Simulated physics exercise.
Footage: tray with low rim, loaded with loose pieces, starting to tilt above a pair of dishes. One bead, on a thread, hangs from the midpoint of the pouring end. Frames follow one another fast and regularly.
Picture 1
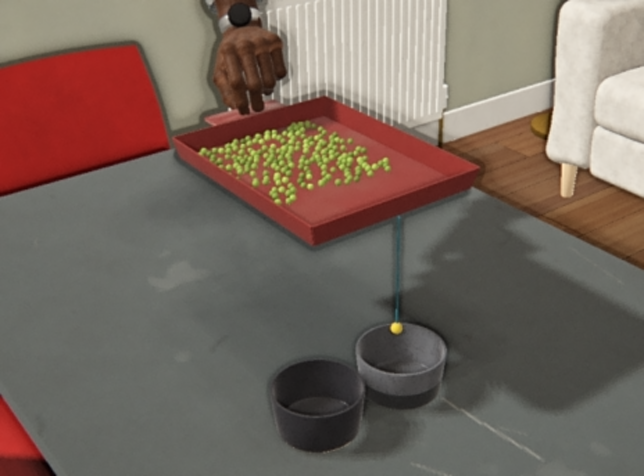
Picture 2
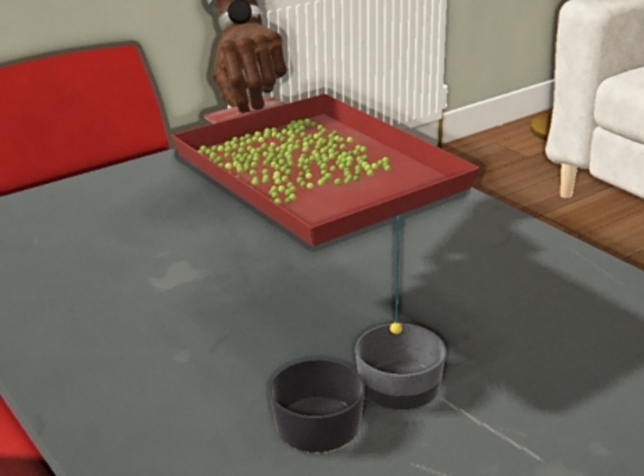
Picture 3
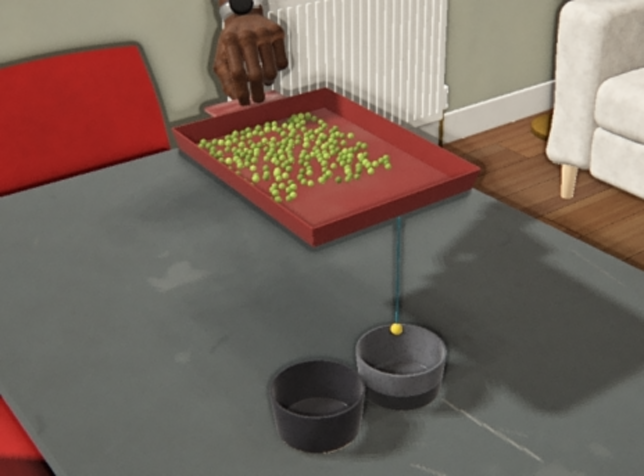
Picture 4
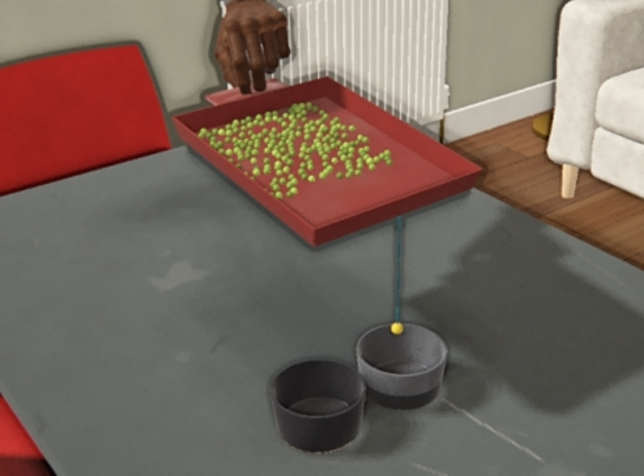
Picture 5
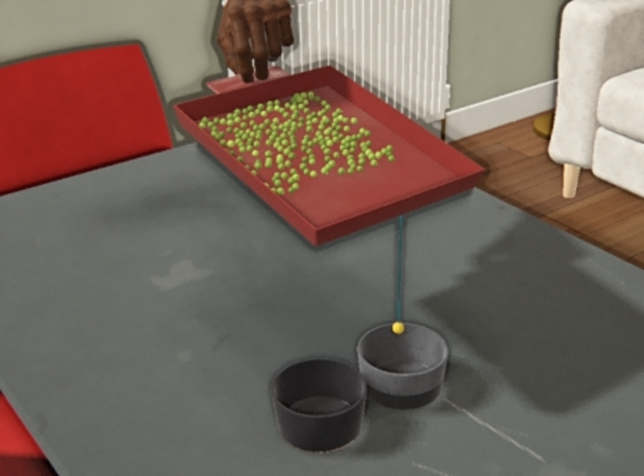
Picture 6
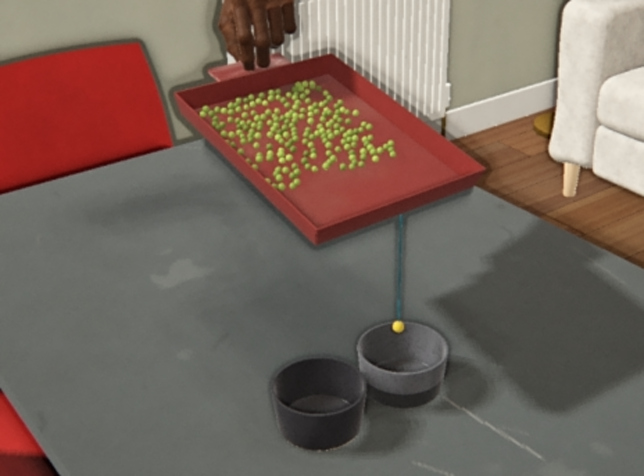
Above a grey table, a hand slowly raises the back of a red tray of peas.
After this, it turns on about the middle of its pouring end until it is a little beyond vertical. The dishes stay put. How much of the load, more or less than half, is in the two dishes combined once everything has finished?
Less than half.
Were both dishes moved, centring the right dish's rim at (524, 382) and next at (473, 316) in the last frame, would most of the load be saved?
Taking the tries in order: A minor share, followed by a minor share.
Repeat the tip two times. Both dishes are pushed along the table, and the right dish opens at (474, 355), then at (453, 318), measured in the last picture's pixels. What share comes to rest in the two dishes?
Trial 1 near 90 percent, trial 2 near 0 percent.
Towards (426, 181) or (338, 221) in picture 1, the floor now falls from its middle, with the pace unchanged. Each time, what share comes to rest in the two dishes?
For the first it's near 0 %, for the second near 100 %.
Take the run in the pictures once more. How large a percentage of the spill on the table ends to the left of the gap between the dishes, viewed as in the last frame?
I'd put it at around 10 per cent.
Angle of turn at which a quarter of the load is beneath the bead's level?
The tilt then is about 105°.
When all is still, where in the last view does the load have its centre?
I'd say the middle ends up at about (440, 421).
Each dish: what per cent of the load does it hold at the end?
The left dish has 10 per cent, the right dish has 10.
Shortly afterwards, tray tipped steeply; the whole lot on the tray.
Next, tray tipped right over; all but a few on the tray; only a few in the air.
Some moments later, tray tipped past a quarter turn; a little in the left dish; a little in the right dish; the bulk outside both.
In the end, tray tipped past a quarter turn; a little in the left dish; a little in the right dish; the bulk outside both.
